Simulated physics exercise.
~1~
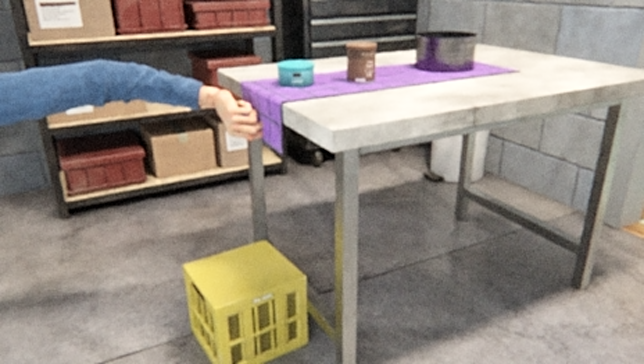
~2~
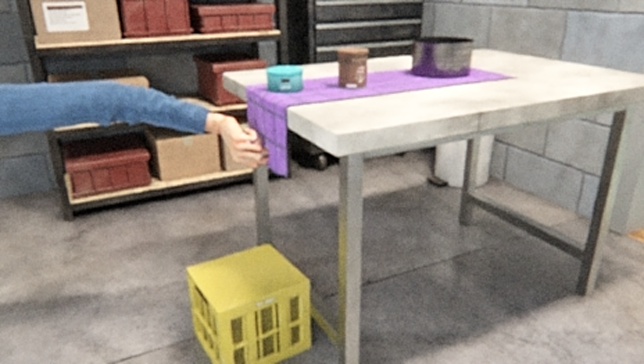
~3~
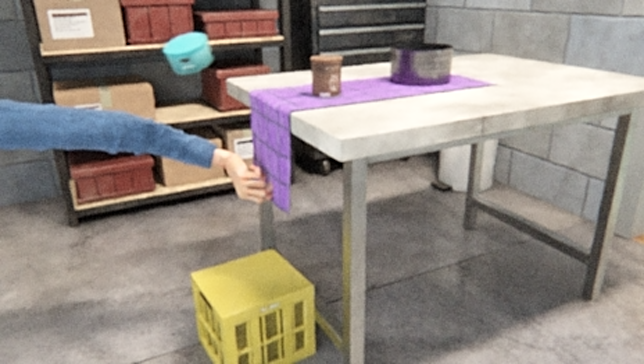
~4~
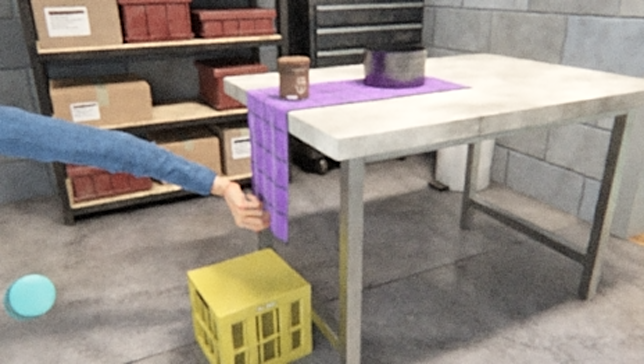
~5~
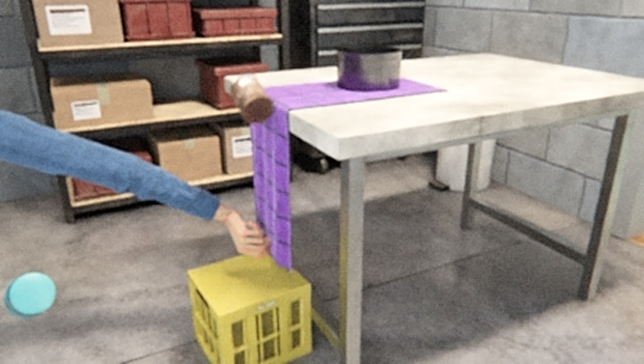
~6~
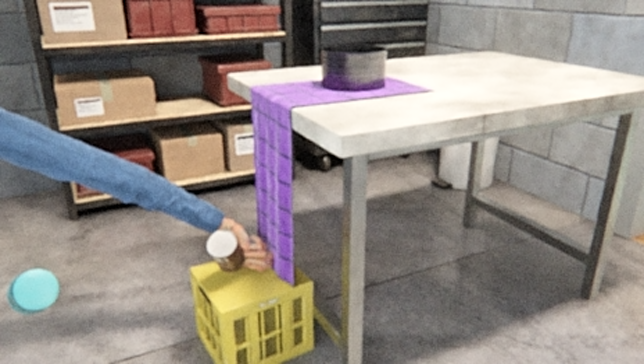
A hand slowly pulled a purple cloth down off the end of a table, carrying a turquoise tub over the edge, then a brown tin, until the cloth's hem reached the yellow crate while the dark pot stayed on the tabletop.
